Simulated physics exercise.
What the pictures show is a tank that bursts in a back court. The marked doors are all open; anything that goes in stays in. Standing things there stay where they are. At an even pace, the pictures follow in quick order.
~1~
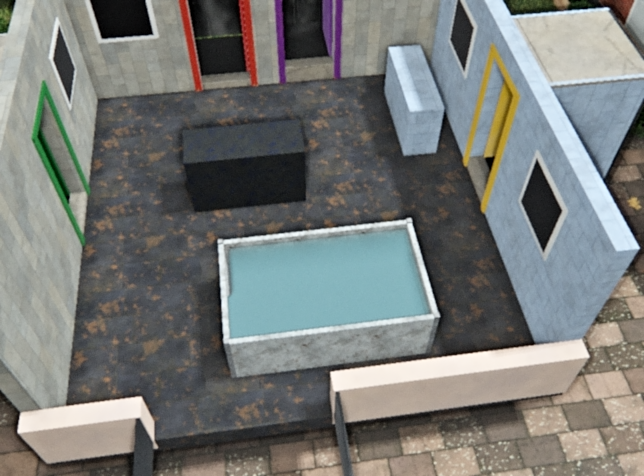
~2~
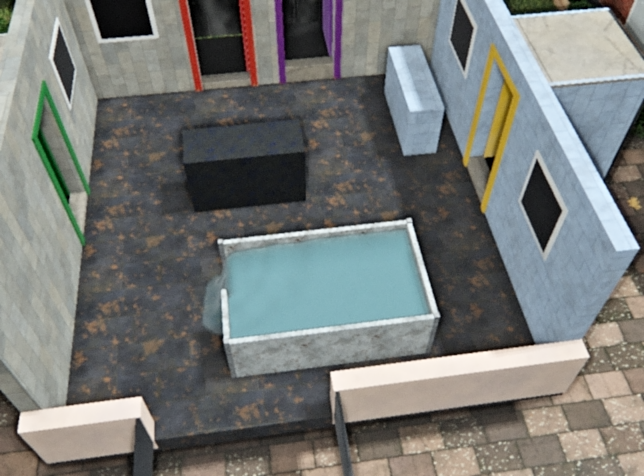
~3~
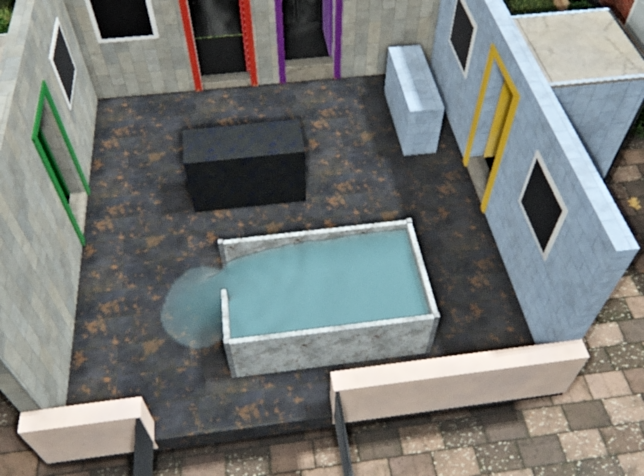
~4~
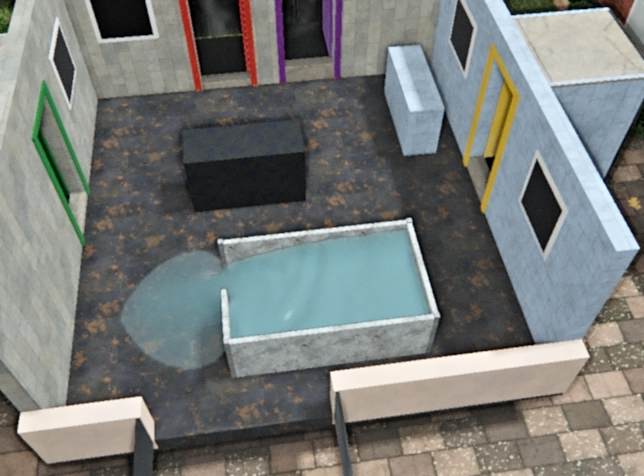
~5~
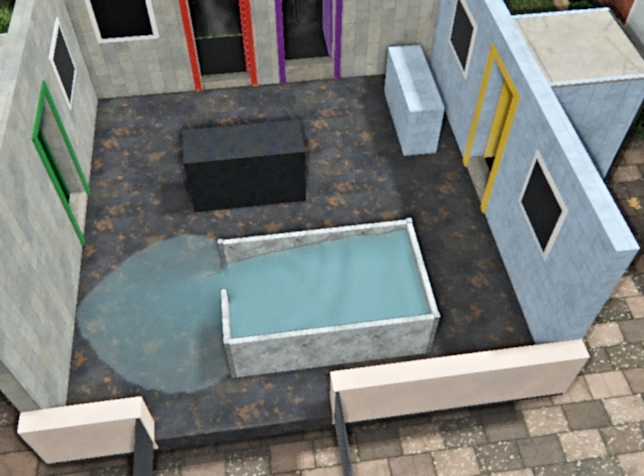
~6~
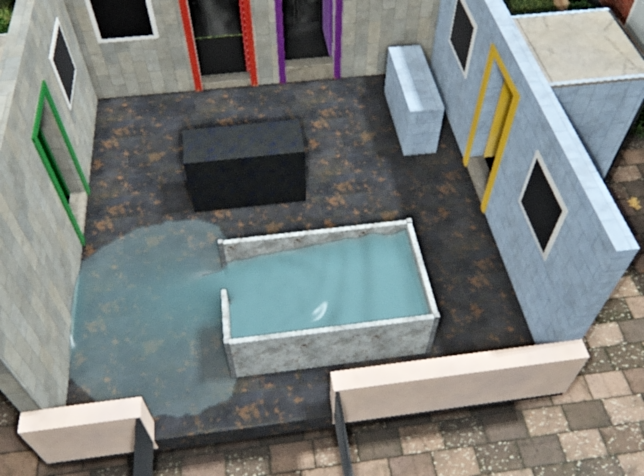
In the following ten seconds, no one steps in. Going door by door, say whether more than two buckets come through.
Through the green door, more than two; through the red door, two or fewer; through the yellow door, two or fewer; through the purple door, two or fewer.
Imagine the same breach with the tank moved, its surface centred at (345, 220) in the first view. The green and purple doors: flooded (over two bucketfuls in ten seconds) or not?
My guess: The green door gets past it, while the purple door stays short of it.
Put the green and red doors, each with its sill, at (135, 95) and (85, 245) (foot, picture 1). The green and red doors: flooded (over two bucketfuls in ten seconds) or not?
Short version: The green one tops the limit and the red one tops the limit.
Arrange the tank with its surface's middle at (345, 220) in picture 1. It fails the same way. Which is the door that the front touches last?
Result: The door marked yellow.
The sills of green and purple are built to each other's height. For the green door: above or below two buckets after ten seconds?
Reading - green door: Below the limit.
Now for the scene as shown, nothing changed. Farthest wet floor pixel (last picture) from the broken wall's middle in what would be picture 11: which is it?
The front's farthest point is close to (91, 169).
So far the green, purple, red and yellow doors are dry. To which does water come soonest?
I say the one in green.
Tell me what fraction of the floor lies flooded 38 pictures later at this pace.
I reckon 70 per cent or so.
A moment on, water covers 20 % of the floor; the green door wet at the sill, nothing in, the red door not reached, the yellow door not reached, the purple door not reached.
Next, water covers 30 % of the floor; the green door over two buckets in, the red door not reached, the yellow door not reached, the purple door not reached.
Then, water covers 45 % of the floor; the green door over two buckets in, the red door wet at the sill, nothing in, the yellow door not reached, the purple door not reached.
Later, water covers 70 % of the floor; the green door over two buckets in, the red door wet at the sill, nothing in, the yellow door not reached, the purple door wet at the sill, nothing in.
In the end, water covers 95 % of the floor; the green door over two buckets in, the red door wet at the sill, nothing in, the yellow door wet at the sill, nothing in, the purple door wet at the sill, nothing in.
